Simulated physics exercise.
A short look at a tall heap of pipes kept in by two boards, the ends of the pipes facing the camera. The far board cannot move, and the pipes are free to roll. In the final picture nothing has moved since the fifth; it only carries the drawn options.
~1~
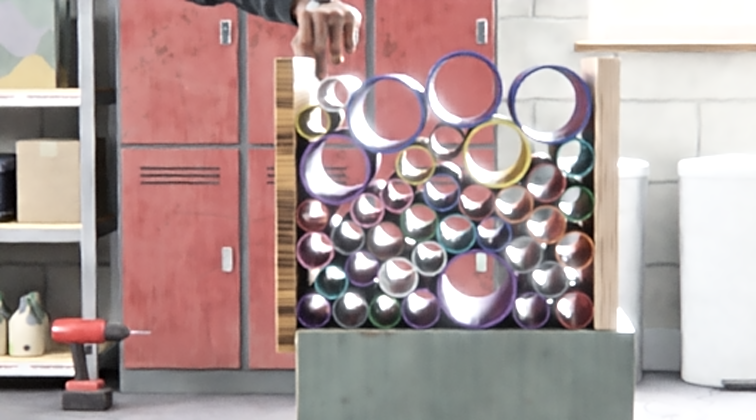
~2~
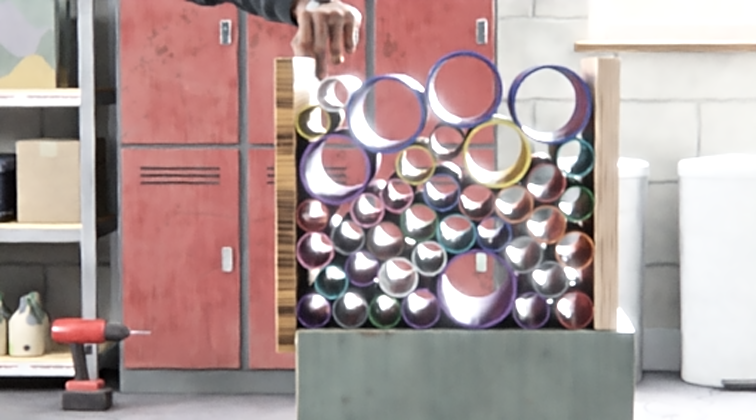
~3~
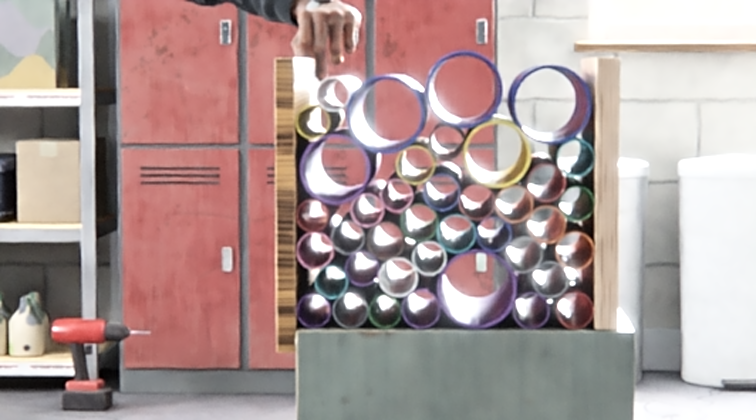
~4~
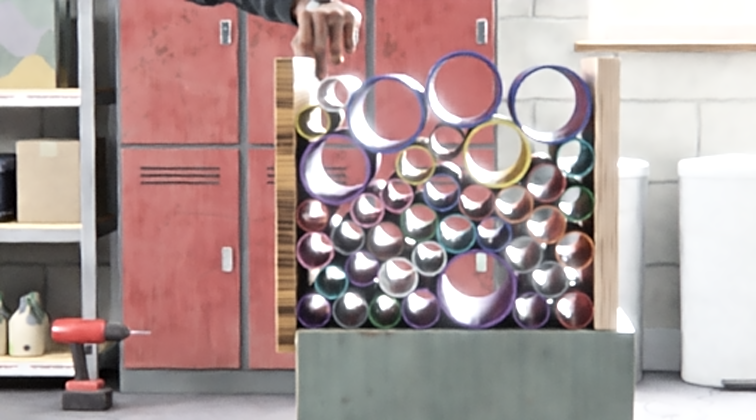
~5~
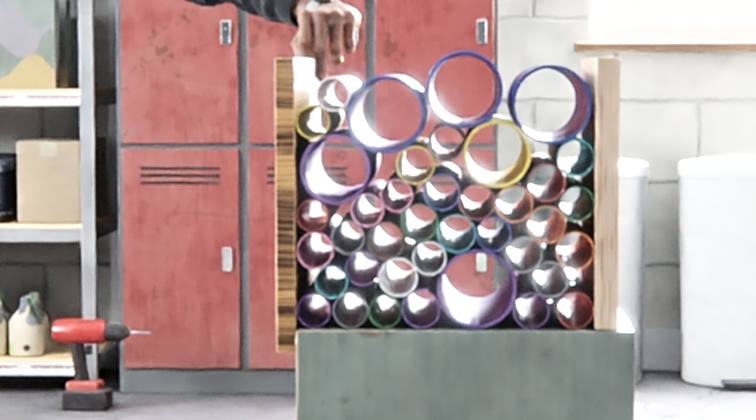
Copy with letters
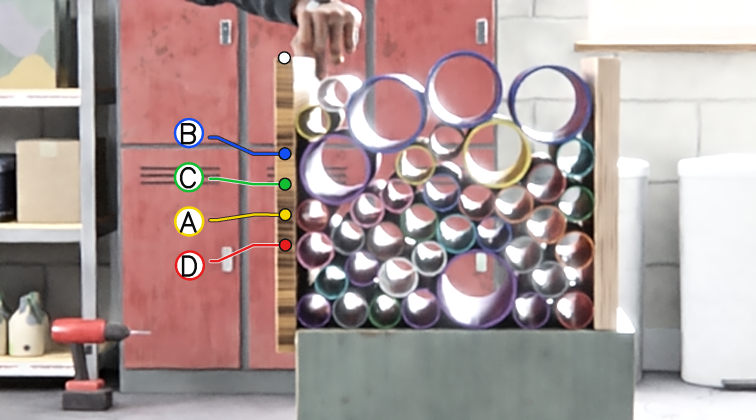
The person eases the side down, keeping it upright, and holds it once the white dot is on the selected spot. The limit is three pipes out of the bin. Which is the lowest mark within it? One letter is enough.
Stop at A.
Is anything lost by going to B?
Yes.
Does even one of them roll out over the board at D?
Yes.
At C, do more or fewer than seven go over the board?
It loses fewer than seven.
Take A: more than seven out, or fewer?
It loses fewer than seven.
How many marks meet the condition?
Three of them.
On the marked copy, A at (285, 215); B at (285, 154); C at (285, 184); D at (285, 245); the white dot at (284, 58).
With A. Early on, top of the board (296, 130).
Further on, top of the board (296, 210).
At the end, top of the board (296, 214), two out over the board.
As for the rest, B two out over the board; C two out over the board; D more than three out over the board.
